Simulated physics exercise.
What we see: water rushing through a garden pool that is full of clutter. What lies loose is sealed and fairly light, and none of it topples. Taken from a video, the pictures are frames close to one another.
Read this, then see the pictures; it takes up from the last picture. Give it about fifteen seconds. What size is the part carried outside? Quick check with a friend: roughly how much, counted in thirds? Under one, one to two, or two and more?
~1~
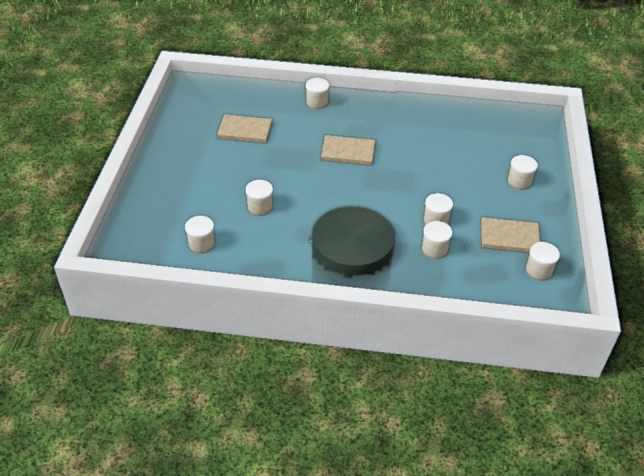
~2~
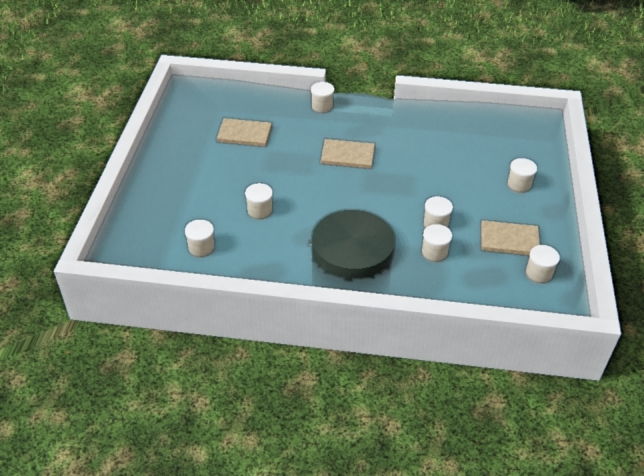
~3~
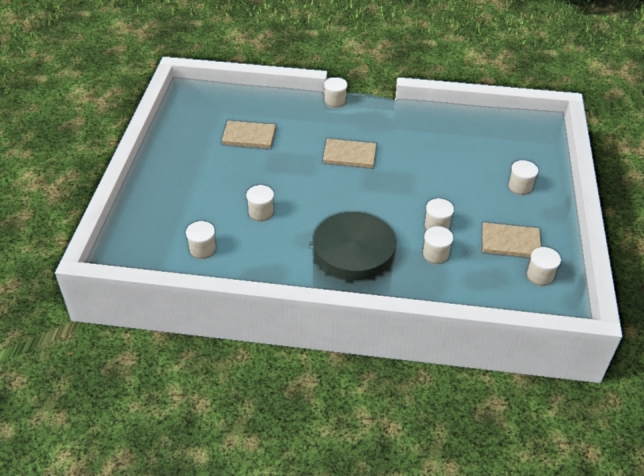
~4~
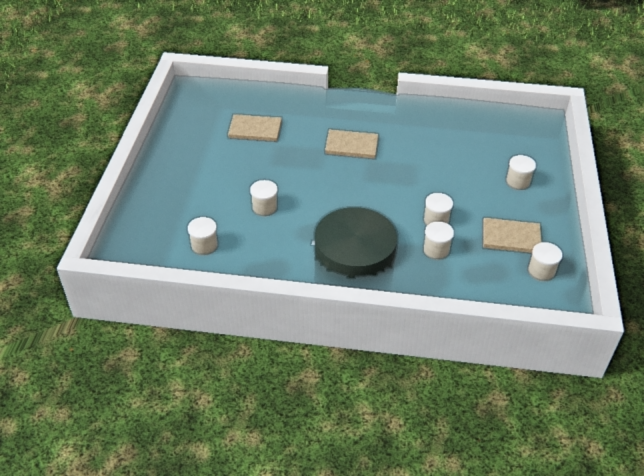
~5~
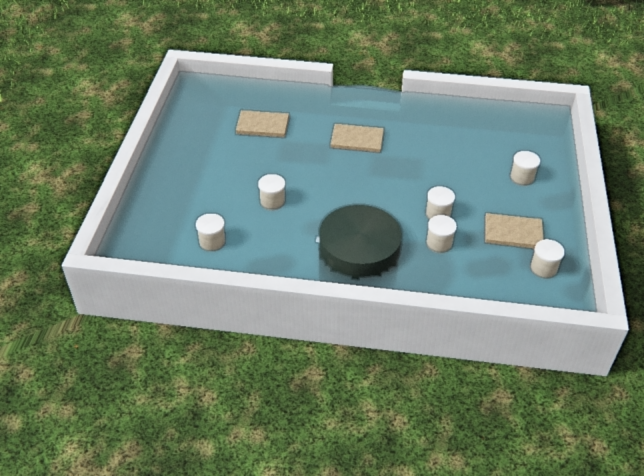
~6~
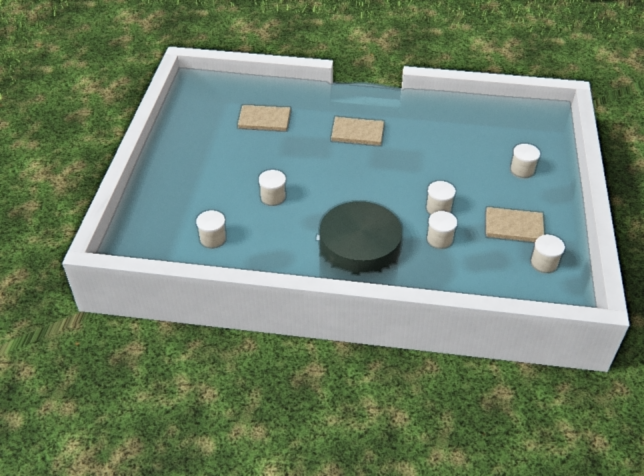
Under one third.
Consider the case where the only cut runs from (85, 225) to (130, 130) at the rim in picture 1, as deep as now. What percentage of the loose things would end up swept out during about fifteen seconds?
Estimate: Near 40 %.
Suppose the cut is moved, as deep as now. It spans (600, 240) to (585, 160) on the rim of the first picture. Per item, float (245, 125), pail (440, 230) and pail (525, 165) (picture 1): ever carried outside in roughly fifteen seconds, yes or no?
Ordered result: Retained / exited / exited.
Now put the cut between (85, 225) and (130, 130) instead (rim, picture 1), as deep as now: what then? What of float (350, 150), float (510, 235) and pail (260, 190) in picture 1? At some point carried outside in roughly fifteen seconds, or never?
Going through them in sequence: Gets out, then trapped, then gets out.
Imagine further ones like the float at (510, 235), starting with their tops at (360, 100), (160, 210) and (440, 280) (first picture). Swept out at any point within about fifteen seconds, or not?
Result list, first to last: Leaves, does not leave, does not leave.
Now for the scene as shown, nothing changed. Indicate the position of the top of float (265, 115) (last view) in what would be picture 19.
My estimate: Close to (313, 101).
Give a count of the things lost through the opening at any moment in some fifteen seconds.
That works out to 3.
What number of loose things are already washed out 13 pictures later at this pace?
By that point the tally is 2.
A moment on, 1 of 10 are out; 9 afloat.
Next, 2 of 10 are out; 8 afloat.
Later, 3 of 10 are out; 7 afloat.
In the end, 3 of 10 are out; 7 afloat.
